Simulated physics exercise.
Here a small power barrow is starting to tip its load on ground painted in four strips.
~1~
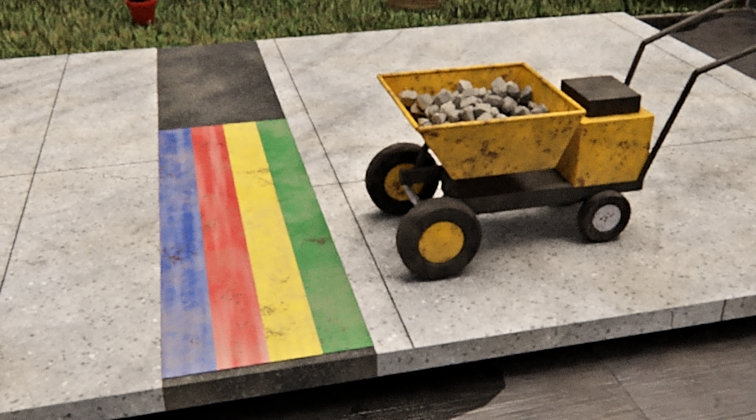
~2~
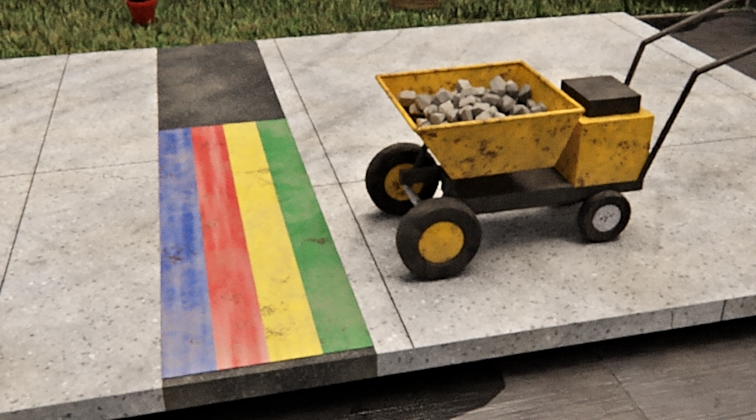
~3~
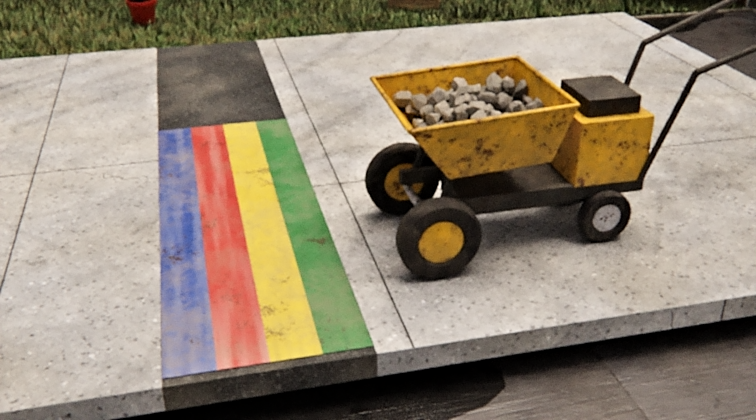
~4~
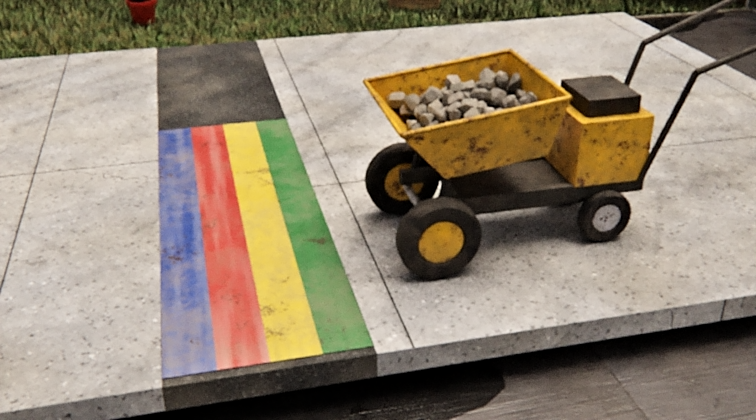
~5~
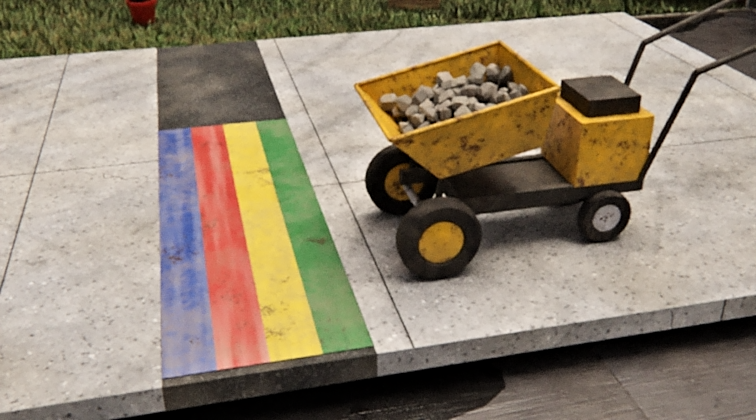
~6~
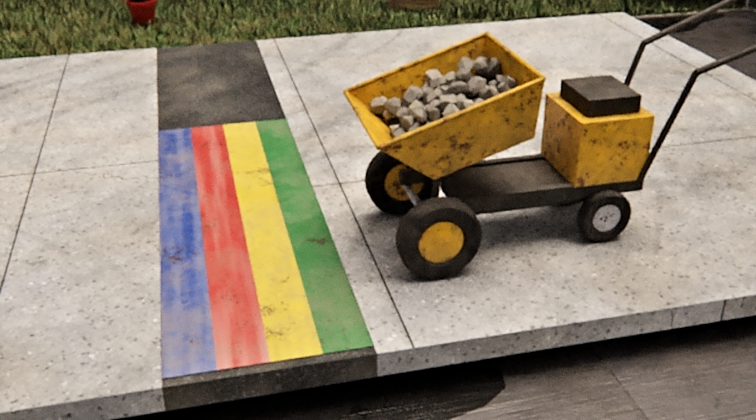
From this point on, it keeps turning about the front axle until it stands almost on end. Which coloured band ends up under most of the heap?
The yellow one.
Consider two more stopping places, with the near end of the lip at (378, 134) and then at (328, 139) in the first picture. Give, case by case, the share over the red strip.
That works out to 40 per cent for the first position and 30 per cent for the second.
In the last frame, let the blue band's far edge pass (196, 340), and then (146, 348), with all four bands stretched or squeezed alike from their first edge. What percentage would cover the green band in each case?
10 % and 20 %, near enough.
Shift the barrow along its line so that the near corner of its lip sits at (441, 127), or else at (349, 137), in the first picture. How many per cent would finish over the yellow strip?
First try: Around 40 %; second try: Around 10 %.
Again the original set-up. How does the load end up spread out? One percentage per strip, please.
I'd say the green strip has near 25, the yellow strip near 35, the red strip near 25 and the blue strip near 10 per cent.
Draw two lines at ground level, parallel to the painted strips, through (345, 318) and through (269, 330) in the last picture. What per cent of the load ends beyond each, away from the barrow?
First roughly 100 percent, then 40 percent.
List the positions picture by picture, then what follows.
In the first frame, lip of the skip (418, 130), level; top of the load (476, 103), broken stones; green strip (337, 315); yellow strip (288, 322); red strip (238, 330); blue strip (188, 337).
In the second frame, lip of the skip (416, 130), level; top of the load (475, 103).
In the third frame, lip of the skip (410, 132), tipped barely; top of the load (470, 101).
In the fourth frame, lip of the skip (402, 135), tipped a little; top of the load (493, 97).
In the fifth frame, lip of the skip (391, 141), tipped a little; top of the load (484, 92).
In the sixth frame, lip of the skip (379, 148), tipped clearly; top of the load (479, 84); green strip (337, 315); yellow strip (288, 322); red strip (238, 330); blue strip (188, 337).
Just after the last frame, skip tipped steeply; every one in the skip.
A moment on, skip tipped steeply; the larger part in the skip; just a few over the green strip; about a tenth over the yellow strip; just a few over the red strip; just a few falling.
Further on, skip tipped right over; roughly a quarter in the skip; just a few over the green strip; roughly a third over the yellow strip; roughly a quarter over the red strip; about a tenth over the blue strip; just a few off the paint.
When it is over, skip tipped right over; roughly a quarter over the green strip; roughly a third over the yellow strip; roughly a quarter over the red strip; about a tenth over the blue strip; about a tenth off the paint.
